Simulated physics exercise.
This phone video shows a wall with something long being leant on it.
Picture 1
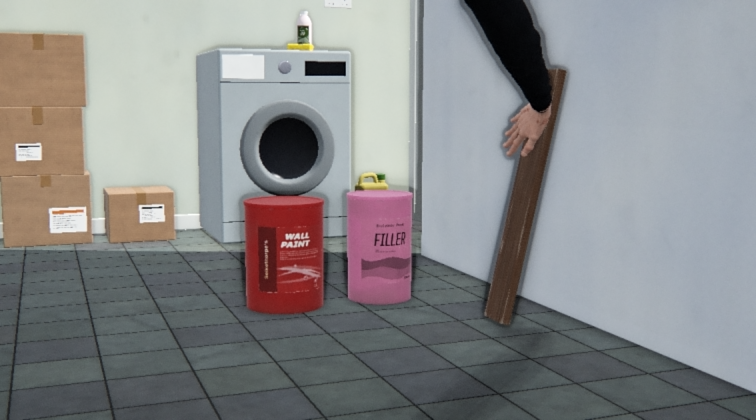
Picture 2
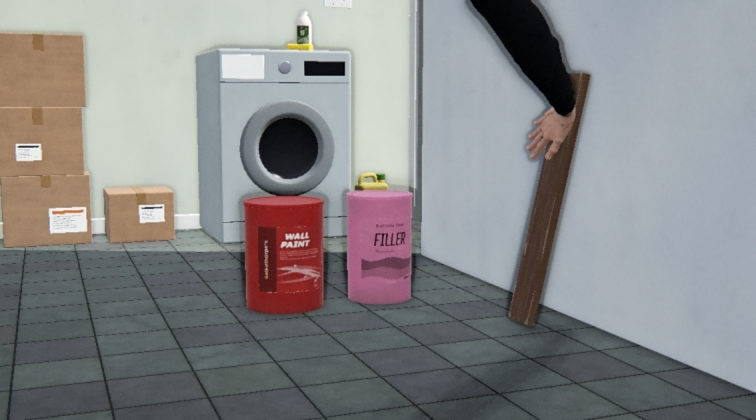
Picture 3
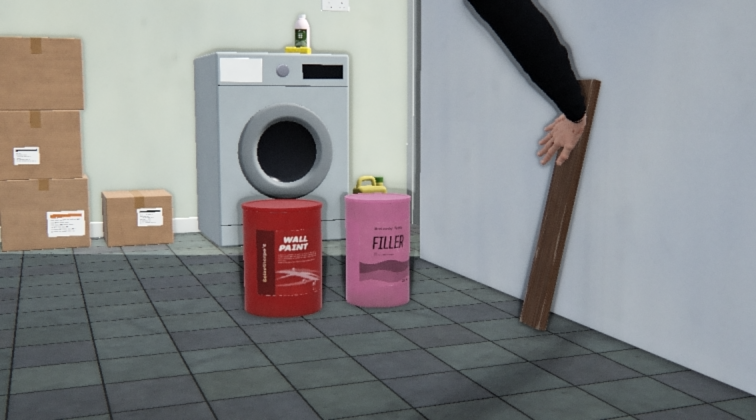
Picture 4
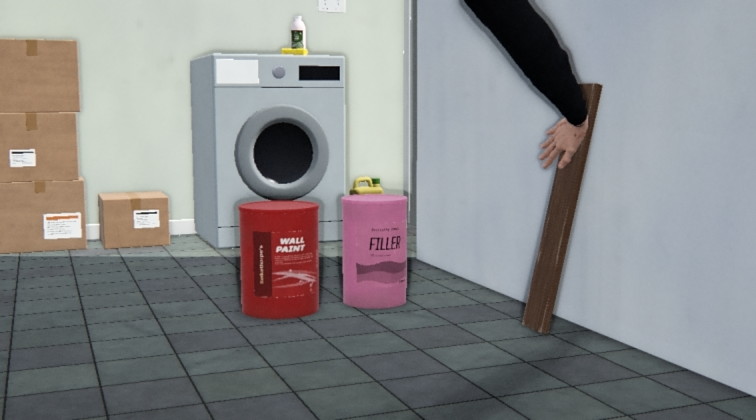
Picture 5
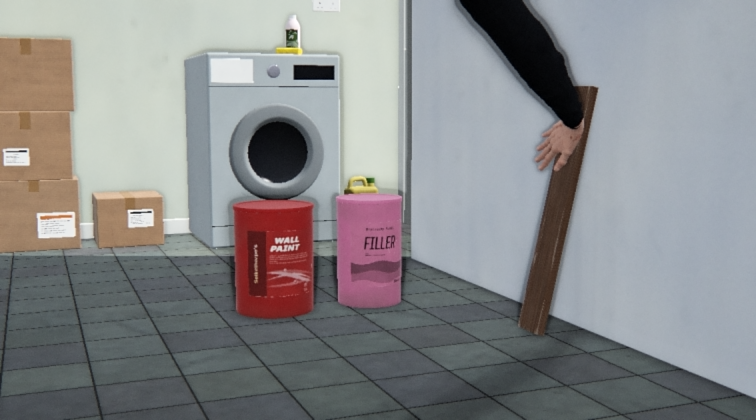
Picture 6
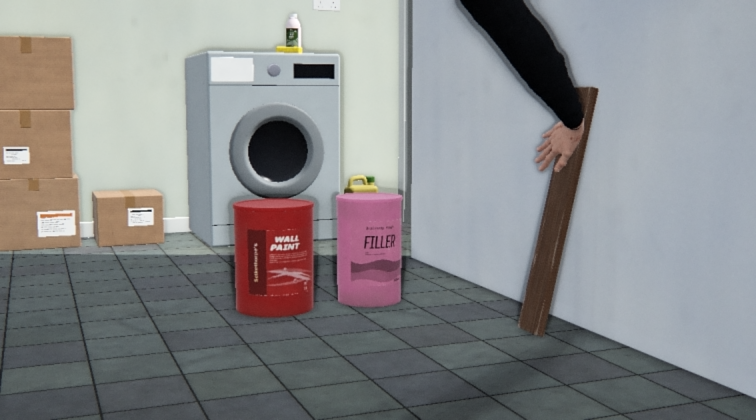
Utility room with washing machine, boxes and tubs, a dark-sleeved arm moving a brown plank slightly right, then holding it against the wall.
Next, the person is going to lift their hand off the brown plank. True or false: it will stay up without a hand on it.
True.
Then, 0.60 s after the last picture, nothing has stirred.
Then, 1.20 s after the last picture, brown plank resting near (558, 211).
At rest, all 3 in place. Seen from the same camera at the end, brown plank near (558, 211). The plank holds.
